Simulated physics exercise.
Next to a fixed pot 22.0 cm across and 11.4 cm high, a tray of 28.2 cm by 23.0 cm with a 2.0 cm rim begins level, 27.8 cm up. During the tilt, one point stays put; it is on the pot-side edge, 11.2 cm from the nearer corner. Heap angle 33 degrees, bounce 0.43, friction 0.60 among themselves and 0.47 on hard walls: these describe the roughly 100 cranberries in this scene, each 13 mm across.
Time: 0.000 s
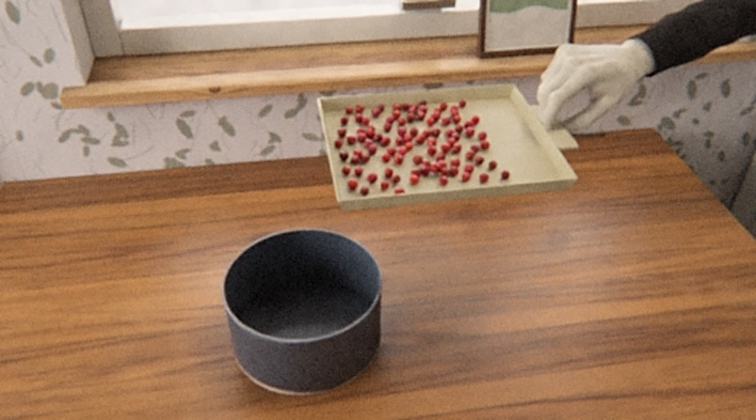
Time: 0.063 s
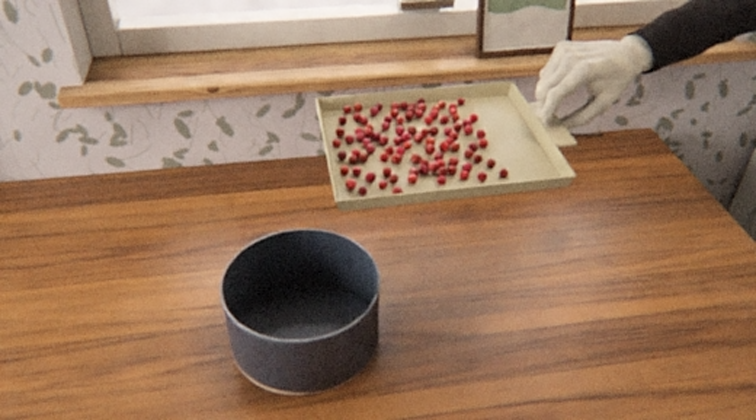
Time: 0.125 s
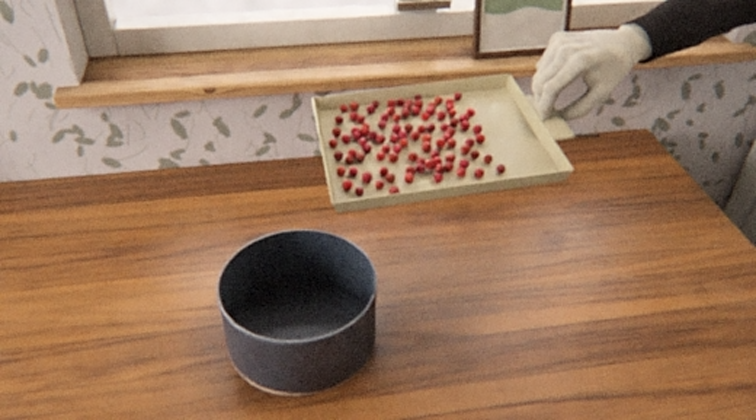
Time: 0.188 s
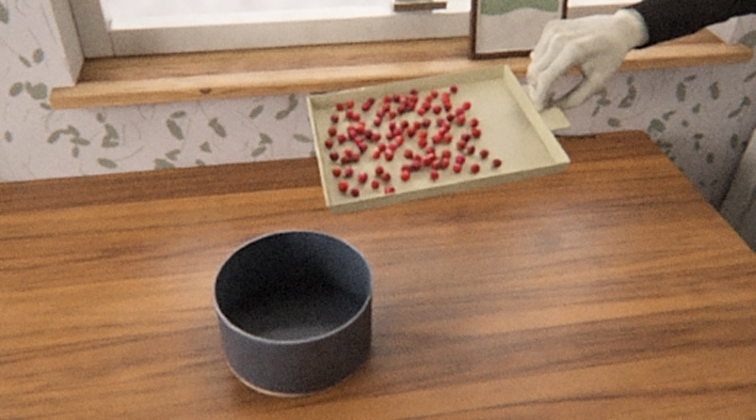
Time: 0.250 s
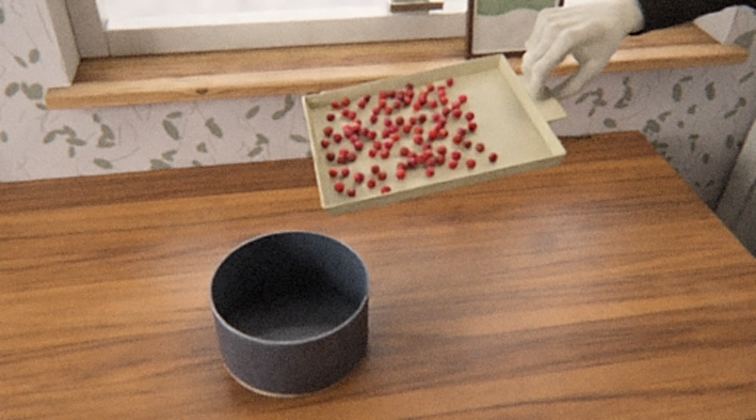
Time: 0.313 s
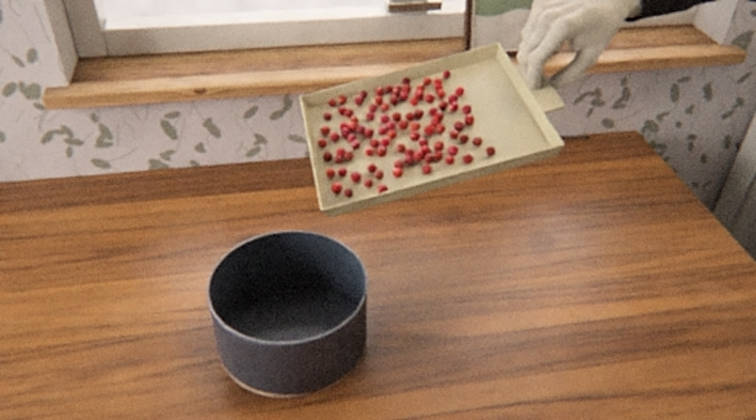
A gloved hand gradually tilts a tray of red cranberries down toward its front left corner.
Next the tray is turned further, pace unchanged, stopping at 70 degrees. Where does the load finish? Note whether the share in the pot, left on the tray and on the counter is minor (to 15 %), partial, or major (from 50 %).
Noted: Pot minor; left on the tray major; counter minor.
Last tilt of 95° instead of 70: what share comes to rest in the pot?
Result: Close to 95 %.
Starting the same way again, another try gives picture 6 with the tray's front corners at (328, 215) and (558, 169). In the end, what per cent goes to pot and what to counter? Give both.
Pot 5 % / counter 0 %.
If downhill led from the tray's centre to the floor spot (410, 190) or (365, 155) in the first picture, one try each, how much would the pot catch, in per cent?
First try: Around 5 percent; second try: Around 0 percent.
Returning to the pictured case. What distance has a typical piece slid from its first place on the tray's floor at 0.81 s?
By then it sits near 7 cm from where it began.
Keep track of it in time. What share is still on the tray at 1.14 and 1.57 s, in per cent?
Sequence: 100; 100.
After 0.81 s, tilt 41 degrees; the tray holds 100 %, the pot 0 %.
After 1.14 s, tilt 58 degrees; the tray holds 100 %, the pot 0 %.
Then, at 1.57 s, tilt 70 degrees; the tray holds 100 %, the pot 0 %.
At rest (2.1 s), pot 0 %, tray 100 %, counter 0 %.
